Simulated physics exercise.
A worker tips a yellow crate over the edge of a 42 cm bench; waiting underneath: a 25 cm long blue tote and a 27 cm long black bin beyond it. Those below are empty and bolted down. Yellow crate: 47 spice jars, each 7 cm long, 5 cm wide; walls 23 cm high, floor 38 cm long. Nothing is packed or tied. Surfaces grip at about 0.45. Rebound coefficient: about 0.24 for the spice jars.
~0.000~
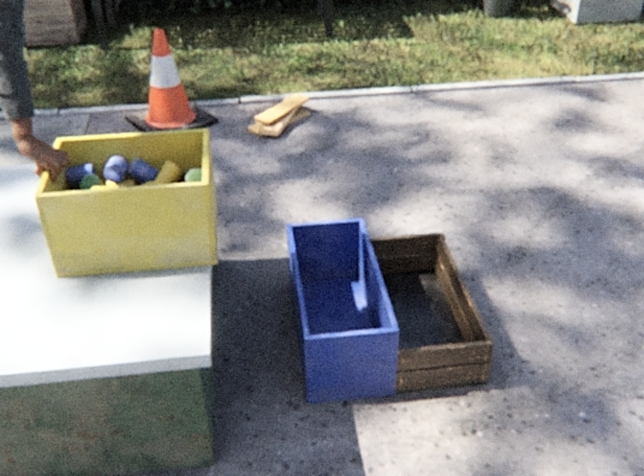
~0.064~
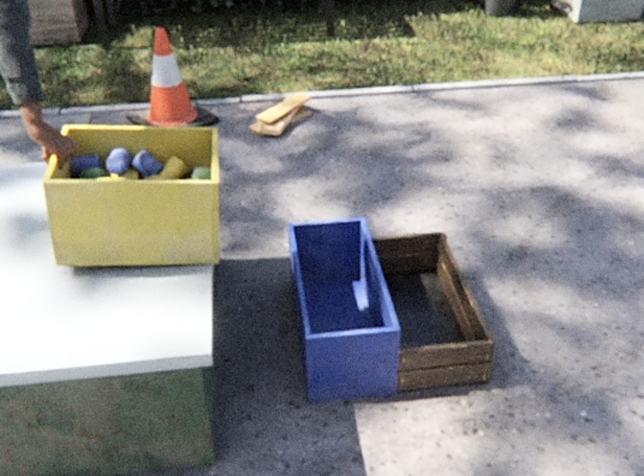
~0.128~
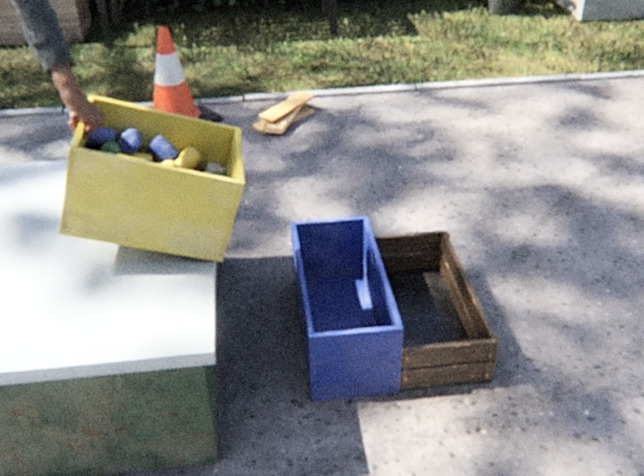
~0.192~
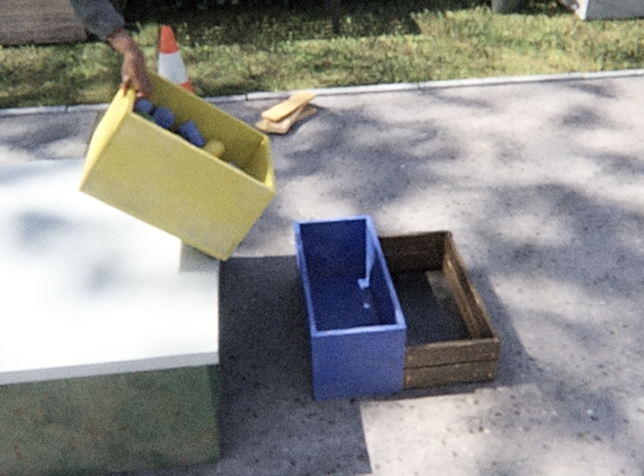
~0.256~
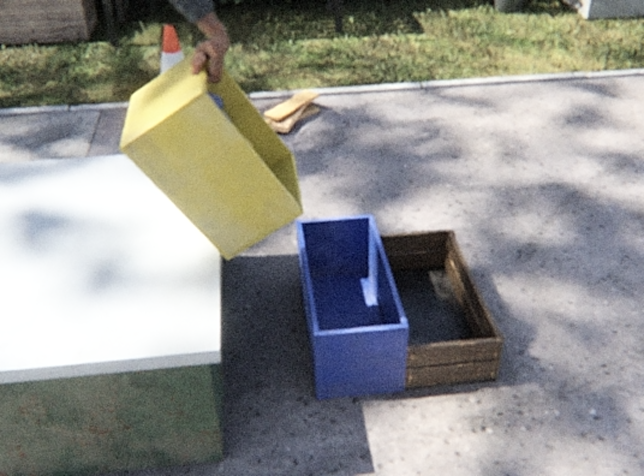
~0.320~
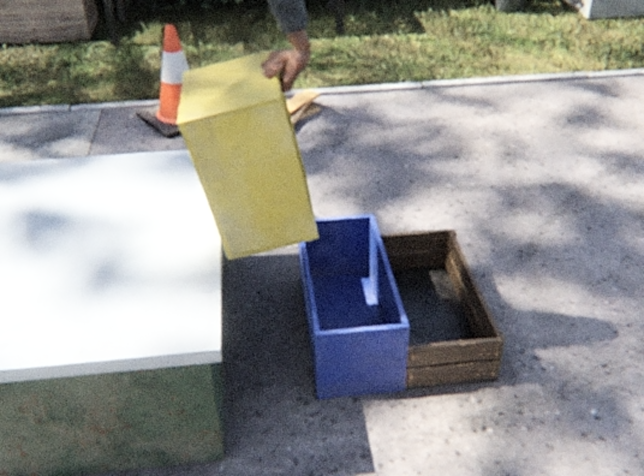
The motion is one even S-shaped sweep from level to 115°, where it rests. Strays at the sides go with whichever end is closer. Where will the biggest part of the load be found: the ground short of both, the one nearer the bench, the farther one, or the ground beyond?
The largest share ends in the first one: The blue tote.
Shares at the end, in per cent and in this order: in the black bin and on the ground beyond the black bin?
About 30 and 15 per cent.
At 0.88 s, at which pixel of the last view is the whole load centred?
Near (369, 311).
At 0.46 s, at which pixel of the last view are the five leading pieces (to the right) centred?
Near (372, 155).
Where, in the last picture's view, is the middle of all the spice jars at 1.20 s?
At about (372, 316).
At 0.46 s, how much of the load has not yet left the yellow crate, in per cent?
Some 75 per cent.
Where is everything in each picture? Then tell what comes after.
In the first frame (places track the rim corner closest to us here; the camera pans a little), yellow crate (40, 195); black bin (402, 351); tipped 0°; all still inside.
In the second frame, yellow crate (49, 181); tipped 5°.
In the third frame, yellow crate (77, 148); tipped 18°.
In the fourth frame, yellow crate (131, 113); tipped 37°.
In the fifth frame, yellow crate (207, 94); tipped 58°.
In the sixth frame, yellow crate (283, 102); black bin (412, 347); tipped 79°; all still inside.
After 0.46 s, tilt 112°; 35 still in the yellow crate and 12 in the air.
After 0.64 s, tilt 115°; 8 still in the yellow crate, 13 in the blue tote, 8 in the black bin and 18 in the air.
After 0.88 s, tilt 115°; 2 still in the yellow crate, 20 in the blue tote, 13 in the black bin, 6 on the ground beyond the black bin and 6 in the air.
Outcome (at 1.20 s), 25 in the blue tote, 14 in the black bin and 8 on the ground beyond the black bin.
